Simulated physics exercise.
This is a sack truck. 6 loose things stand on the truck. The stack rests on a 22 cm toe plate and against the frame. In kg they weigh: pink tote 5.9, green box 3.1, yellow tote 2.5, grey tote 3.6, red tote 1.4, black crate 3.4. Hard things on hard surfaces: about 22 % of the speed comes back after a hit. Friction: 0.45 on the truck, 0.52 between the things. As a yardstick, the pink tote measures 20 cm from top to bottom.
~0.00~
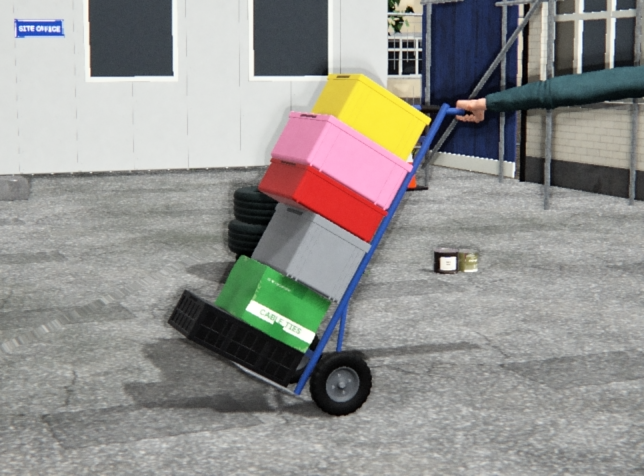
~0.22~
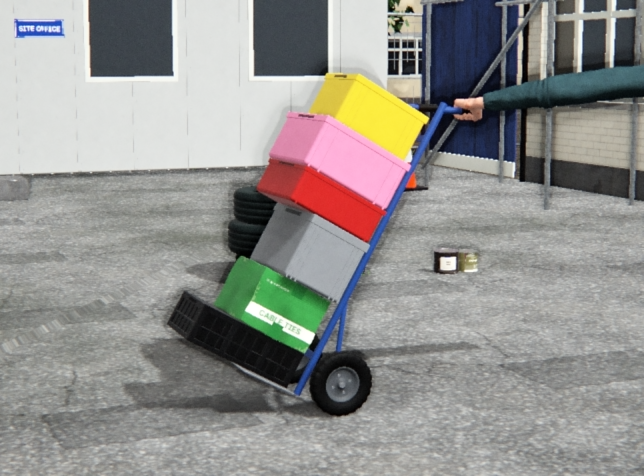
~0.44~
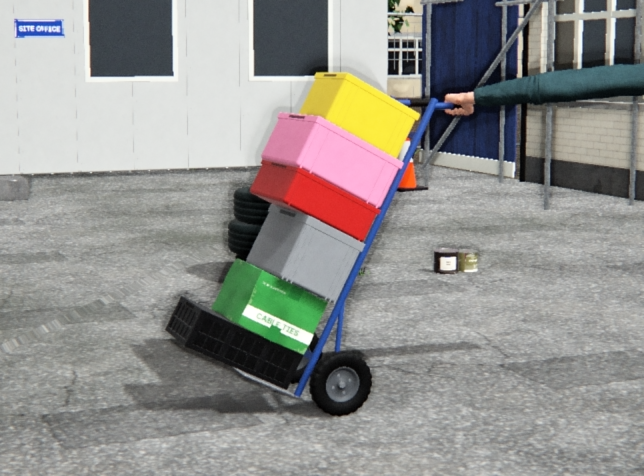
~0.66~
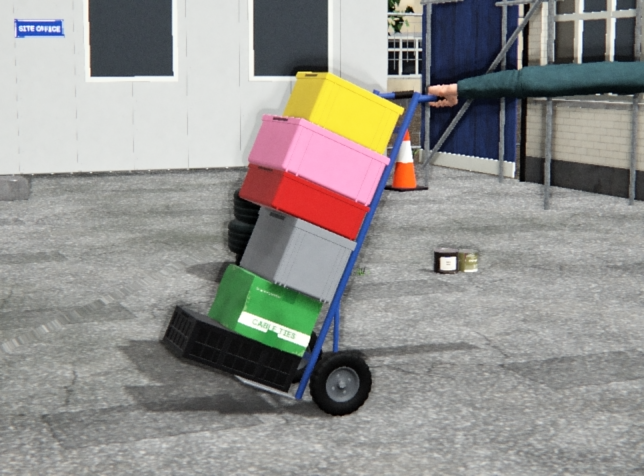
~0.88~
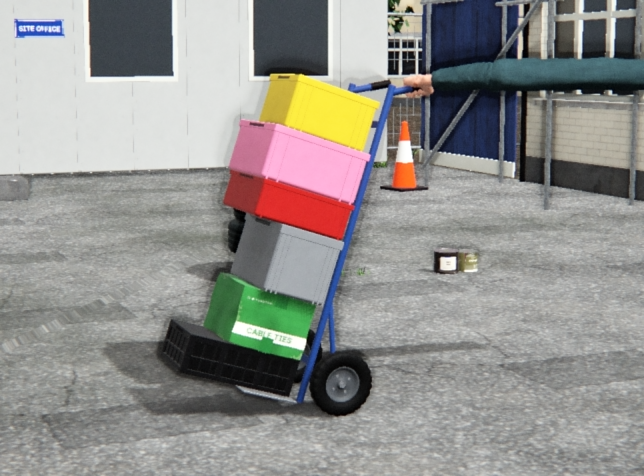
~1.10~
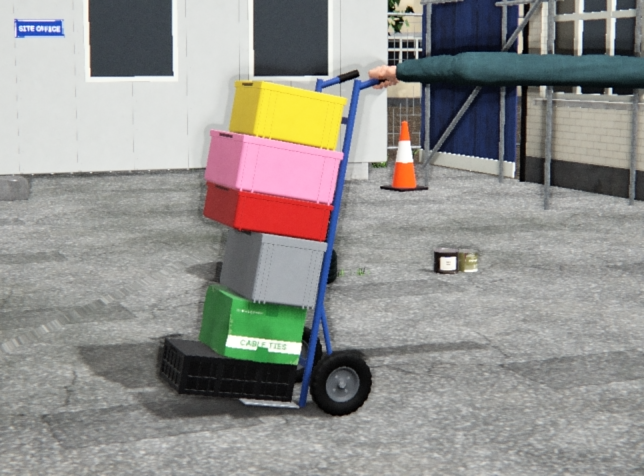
A hand gripping the handle of a blue sack truck slowly pushed it from a backward lean to nearly upright, swinging its stack of colourful boxes leftward and revealing an orange traffic cone behind.
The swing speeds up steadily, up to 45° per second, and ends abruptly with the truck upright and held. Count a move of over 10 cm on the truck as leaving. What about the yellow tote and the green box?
The yellow tote gets shifted; the green box holds its spot.
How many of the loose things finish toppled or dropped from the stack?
In all, 4.
After 1.60 s, truck upright; yellow tote 12° off its base near (197, 128); green box 3° off its base near (241, 338); pink tote 12° off its base.
After 2.10 s, truck upright; pink tote, yellow tote and red tote now dropped from the stack; grey tote 59° off its base.
After 2.30 s, truck upright; grey tote on its side.
In the end (3.1 s), dropped from the stack, pink tote, yellow tote, grey tote and red tote; the other 2 under 10 cm from the start. At the end, from the last picture's camera, green box near (246, 338).
